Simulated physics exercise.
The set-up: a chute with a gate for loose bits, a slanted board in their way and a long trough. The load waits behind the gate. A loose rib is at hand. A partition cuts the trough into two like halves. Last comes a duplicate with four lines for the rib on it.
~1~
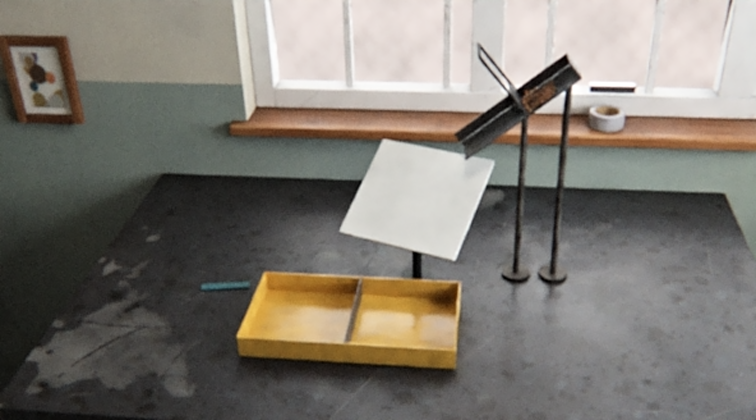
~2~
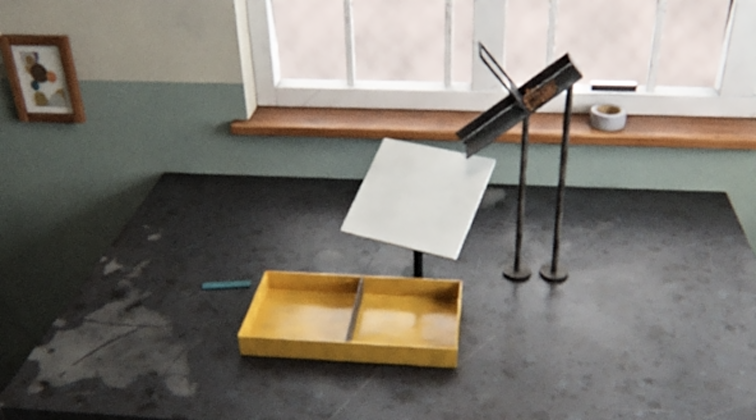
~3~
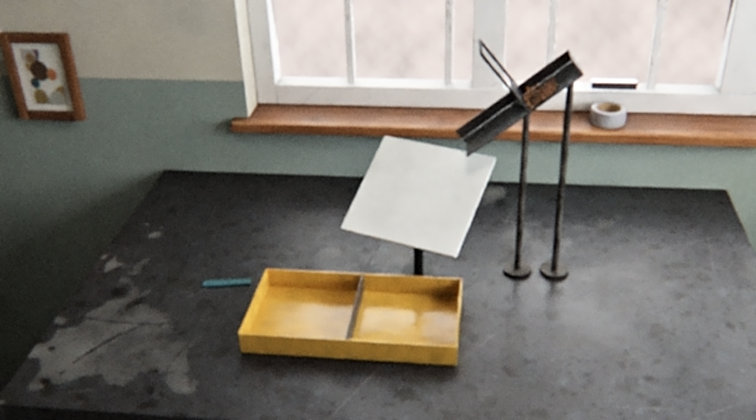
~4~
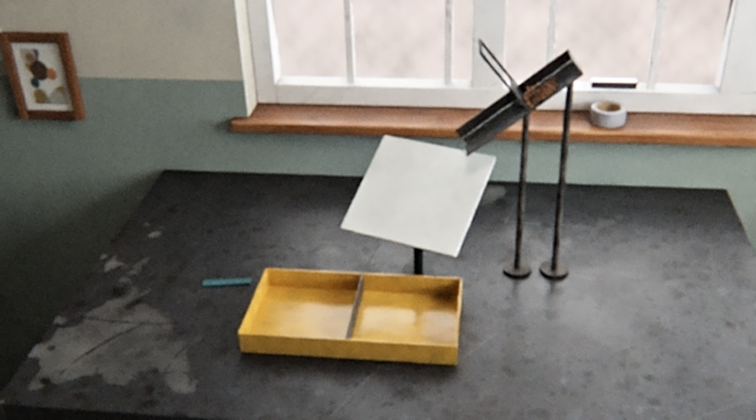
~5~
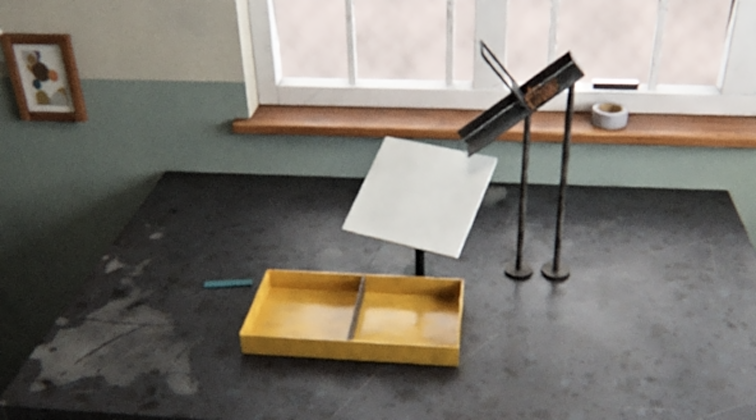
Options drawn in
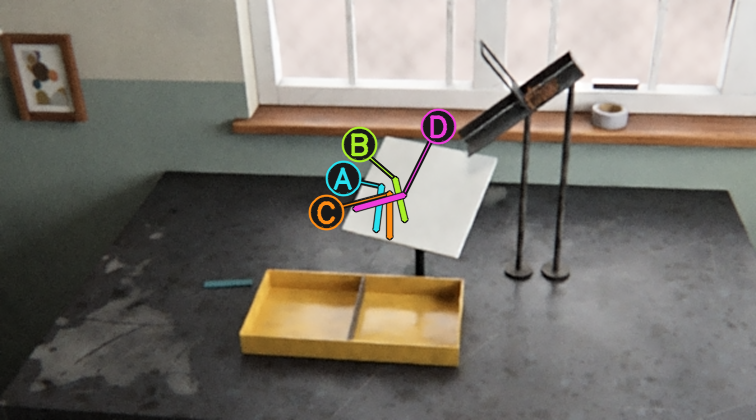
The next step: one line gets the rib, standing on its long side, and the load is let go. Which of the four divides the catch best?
Line D.
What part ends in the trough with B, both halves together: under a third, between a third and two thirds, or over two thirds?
Line B gives over two thirds.
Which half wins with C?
Right.
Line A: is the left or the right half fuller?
Right.
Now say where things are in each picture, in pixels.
The first frame shows load behind the gate at (538, 98), cereal balls; lip of the chute at (465, 153), sloping fairly steeply.
The second frame shows middle of the board at (418, 195), tilted fairly steeply; middle of its low edge at (396, 244); of its high edge at (438, 148).
The third frame shows front corners of the trough at (239, 334) and (456, 346); front end of its middle wall at (346, 340); gate still shut at (514, 88).
The fourth frame shows middle of the load at (540, 94); lip at (466, 149).
The fifth frame shows middle of the load at (541, 95); lip at (468, 151).
On the marked copy, line A from (381, 186) to (376, 229); line B from (395, 179) to (404, 219); line C from (389, 193) to (389, 236); line D from (403, 195) to (355, 208).
With A, of what is caught, about a quarter in the left half, most in the right.
With B, of what is caught, none in the left half, all in the right.
With C, of what is caught, a small part in the left half, nearly all in the right.
With D, of what is caught, about half in the left half, about half in the right.
